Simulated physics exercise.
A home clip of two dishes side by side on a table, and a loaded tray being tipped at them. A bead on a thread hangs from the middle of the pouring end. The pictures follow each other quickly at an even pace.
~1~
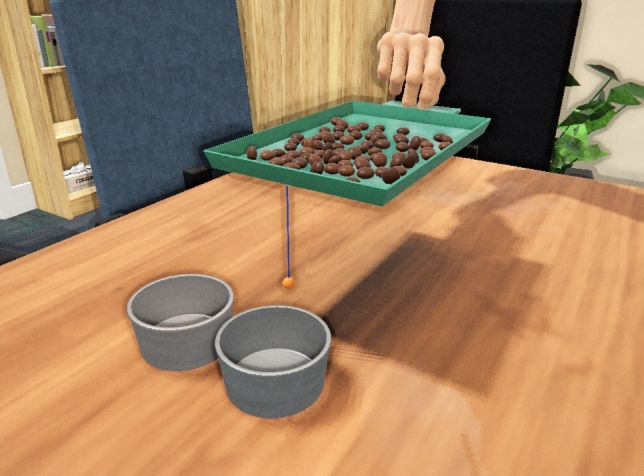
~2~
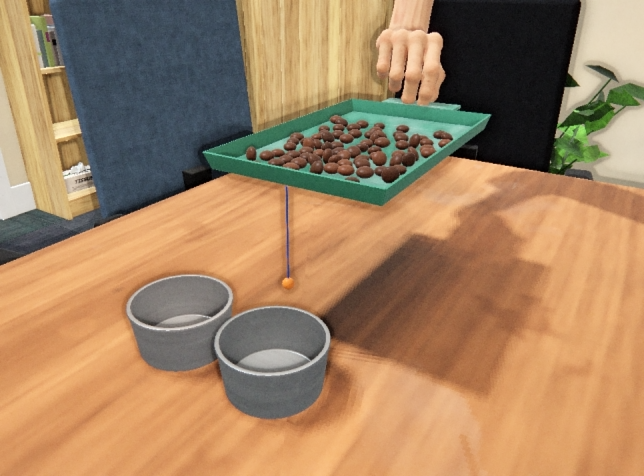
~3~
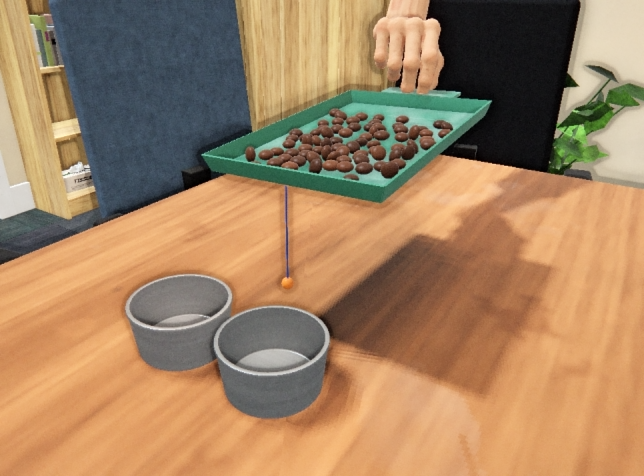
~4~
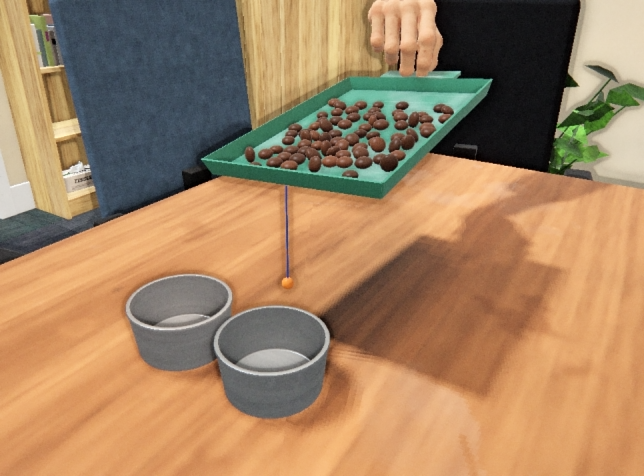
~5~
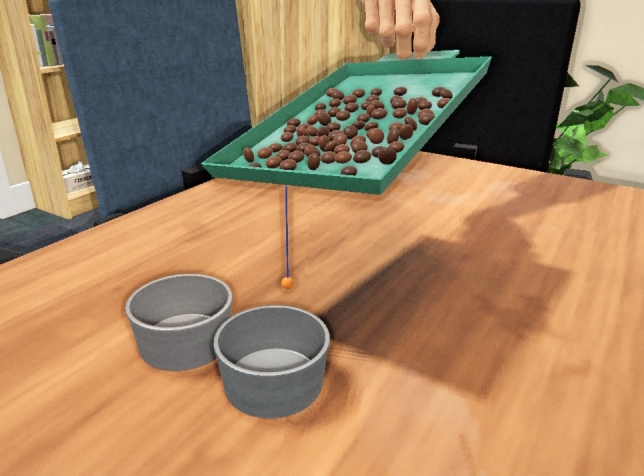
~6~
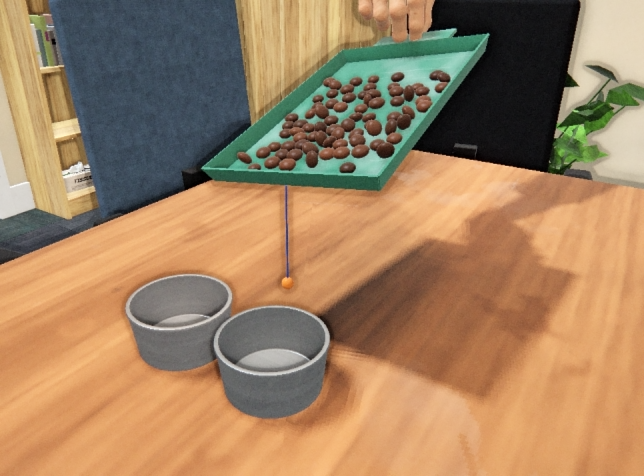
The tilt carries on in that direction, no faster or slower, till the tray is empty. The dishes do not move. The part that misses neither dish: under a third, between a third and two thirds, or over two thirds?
In the dishes lies between a third and two thirds of it.
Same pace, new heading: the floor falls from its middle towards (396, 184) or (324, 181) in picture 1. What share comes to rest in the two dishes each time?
About 0 and 50 per cent.
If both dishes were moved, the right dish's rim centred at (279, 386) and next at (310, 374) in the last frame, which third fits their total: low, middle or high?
One: Below one third. Two: Below one third.
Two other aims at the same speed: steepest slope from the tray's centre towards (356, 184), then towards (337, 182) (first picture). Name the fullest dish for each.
First the right dish, then the right one.
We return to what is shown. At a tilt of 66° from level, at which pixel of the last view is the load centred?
Close to (262, 140).
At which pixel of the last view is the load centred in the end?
Near (208, 323).
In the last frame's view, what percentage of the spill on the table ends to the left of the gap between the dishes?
Roughly 50 in a hundred.
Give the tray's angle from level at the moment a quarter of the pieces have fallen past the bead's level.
At some 85 degrees.
Just after the last frame, tray tipped steeply; almost all on the tray; just a few in the air.
A moment on, tray tipped past a quarter turn; just a few in the right dish; roughly a third in the left dish; roughly half outside both; about a tenth in the air.
Further on, tray tipped past a quarter turn; just a few in the right dish; roughly a third in the left dish; roughly half outside both.
When it is over, tray tipped past a quarter turn; just a few in the right dish; roughly a third in the left dish; roughly half outside both.
